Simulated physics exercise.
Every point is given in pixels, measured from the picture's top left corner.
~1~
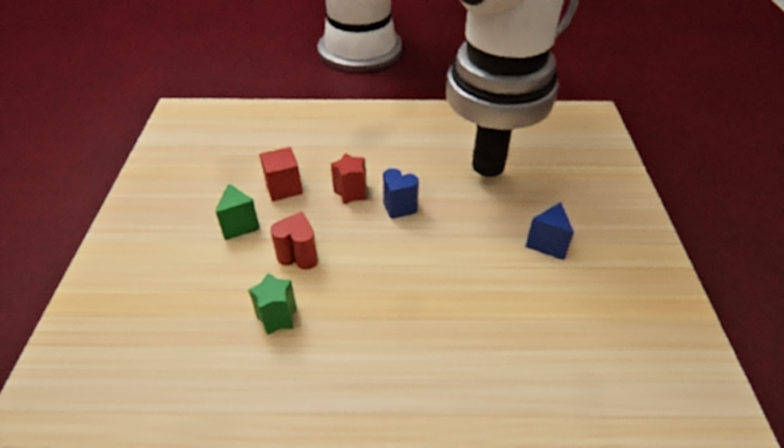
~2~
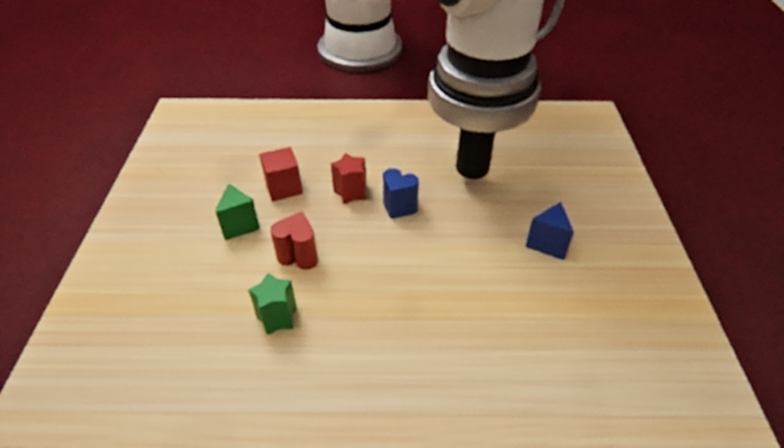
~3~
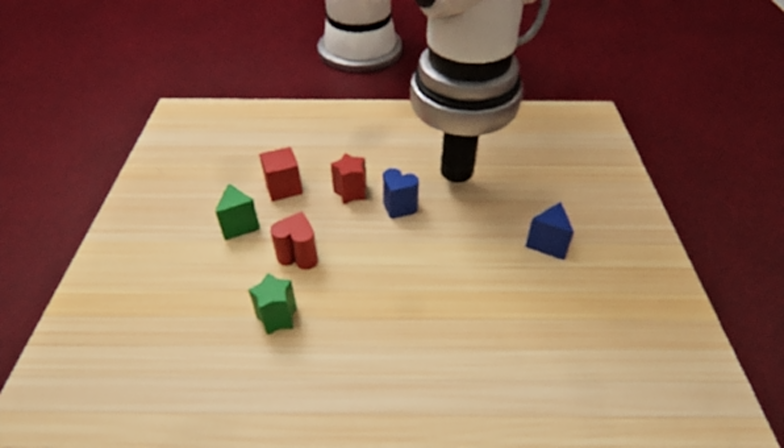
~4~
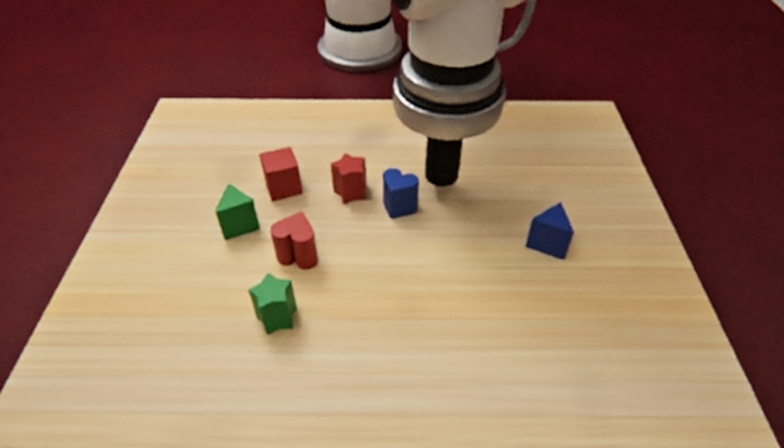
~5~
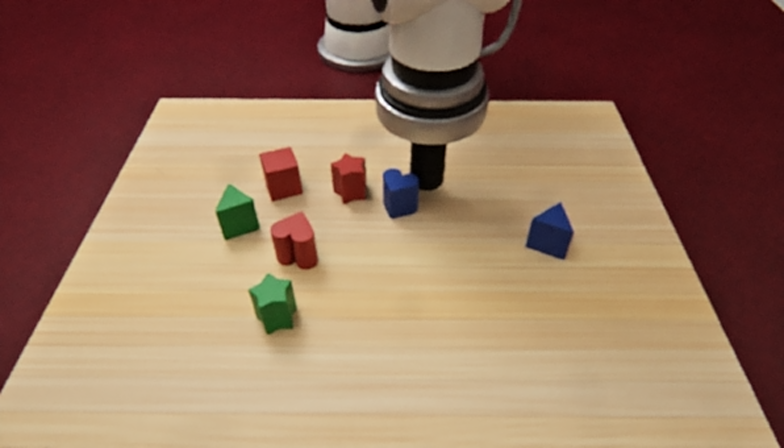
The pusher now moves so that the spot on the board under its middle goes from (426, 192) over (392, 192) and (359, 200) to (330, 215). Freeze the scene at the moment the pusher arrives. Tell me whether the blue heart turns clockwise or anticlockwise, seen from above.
The sense of turning is anti-clockwise.
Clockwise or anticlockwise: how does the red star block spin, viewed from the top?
It rotates clockwise.
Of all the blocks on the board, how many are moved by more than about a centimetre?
Blocks moved: Two.
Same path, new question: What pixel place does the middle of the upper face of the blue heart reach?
Somewhere near (383, 186).
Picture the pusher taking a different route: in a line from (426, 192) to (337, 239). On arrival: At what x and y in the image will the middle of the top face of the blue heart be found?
Put as a pixel place, it's (313, 230).
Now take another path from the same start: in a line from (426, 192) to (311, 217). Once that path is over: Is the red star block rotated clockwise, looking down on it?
Final answer: Yes.
On the path given first. One third of the way, pusher at (392, 181); blue heart at (389, 183), turned 25° anticlockwise.
Two thirds of the way, pusher at (358, 189); red star block at (329, 164), turned 20° clockwise; blue heart at (383, 186), turned 55° anticlockwise.
At the end, pusher at (329, 204); red heart still; red star block at (316, 166), turned 55° clockwise; blue heart at (383, 186), turned 55° anticlockwise.
